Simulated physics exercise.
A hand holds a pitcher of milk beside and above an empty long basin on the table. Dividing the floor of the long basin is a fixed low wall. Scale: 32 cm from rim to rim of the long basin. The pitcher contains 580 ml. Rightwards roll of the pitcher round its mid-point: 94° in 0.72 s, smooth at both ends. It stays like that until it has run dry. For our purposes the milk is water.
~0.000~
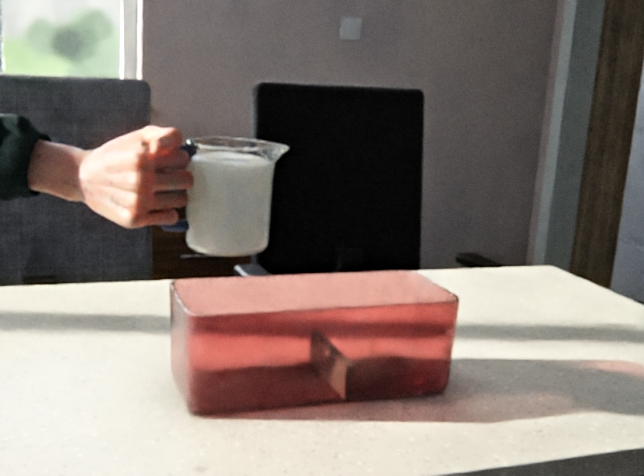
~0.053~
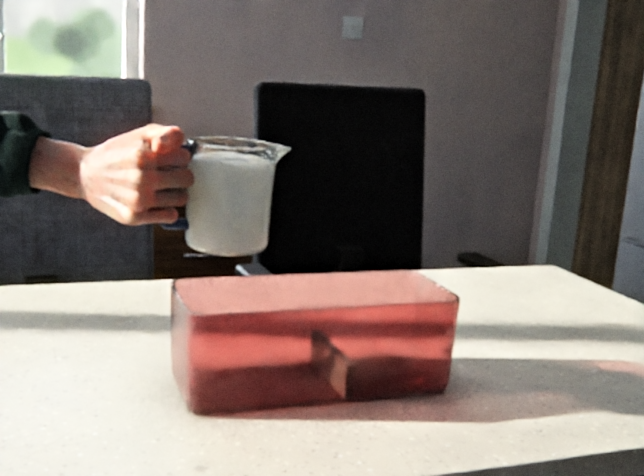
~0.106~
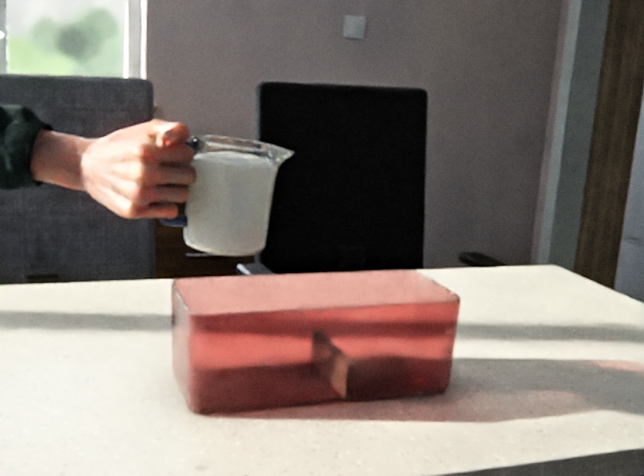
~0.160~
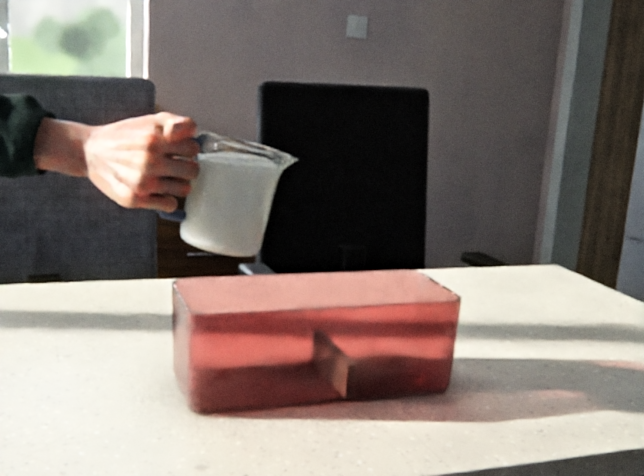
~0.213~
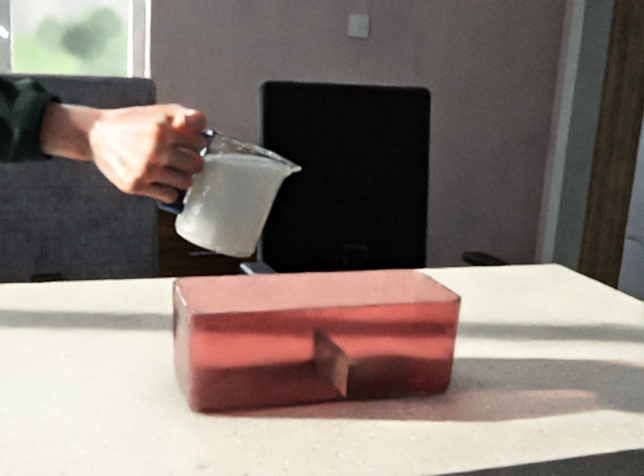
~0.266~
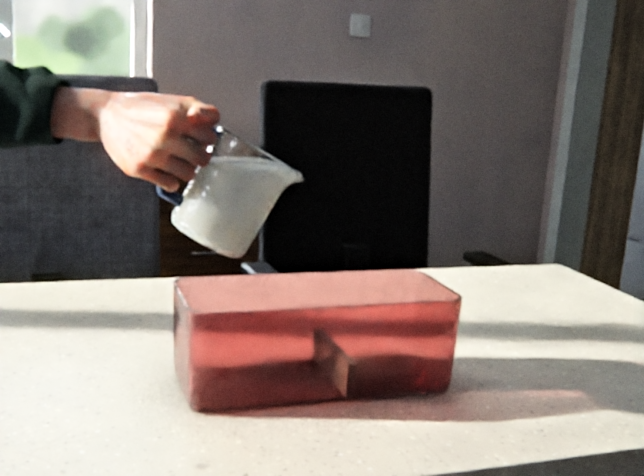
In a room with dark chairs behind a pale table, a hand holds a clear pitcher of milk upright above a long reddish basin. The hand slowly rolls the pitcher rightwards, barely at first, then further, its spout dipping and the milk shifting towards the spout side while the basin stays still.
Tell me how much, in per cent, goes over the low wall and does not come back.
I would say about 48 per cent.
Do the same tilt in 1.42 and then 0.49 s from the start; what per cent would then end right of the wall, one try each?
Around 50 per cent first, around 45 per cent next.
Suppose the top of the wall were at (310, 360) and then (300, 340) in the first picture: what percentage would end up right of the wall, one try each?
Roughly 85 per cent, then 95 per cent.
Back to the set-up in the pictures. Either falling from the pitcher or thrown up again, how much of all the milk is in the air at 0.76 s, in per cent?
Roughly 16 %.
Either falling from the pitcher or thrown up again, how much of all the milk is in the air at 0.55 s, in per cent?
Estimate: Some 18 % of the total.
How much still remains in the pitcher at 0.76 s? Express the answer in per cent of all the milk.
About 28 per cent.
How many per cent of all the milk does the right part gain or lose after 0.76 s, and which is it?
The right part gains close to 16 per cent.
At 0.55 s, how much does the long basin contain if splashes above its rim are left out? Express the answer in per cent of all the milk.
Around 14%.
After 0.55 s the tilt is 82° and 69 per cent is still to pour, 3 is left of the wall and 10 right of it.
After 0.76 s the tilt is 94° and 28 per cent is still to pour, 24 is left of the wall and 32 right of it.
After 0.98 s the tilt is 94° and 10 per cent is still to pour, 39 is left of the wall and 47 right of it.
After 1.22 s the tilt is 94° and 3 per cent is still to pour, 48 is left of the wall and 47 right of it.
In the end 51 per cent lies left of the wall, 48 right of it and 1 outside.
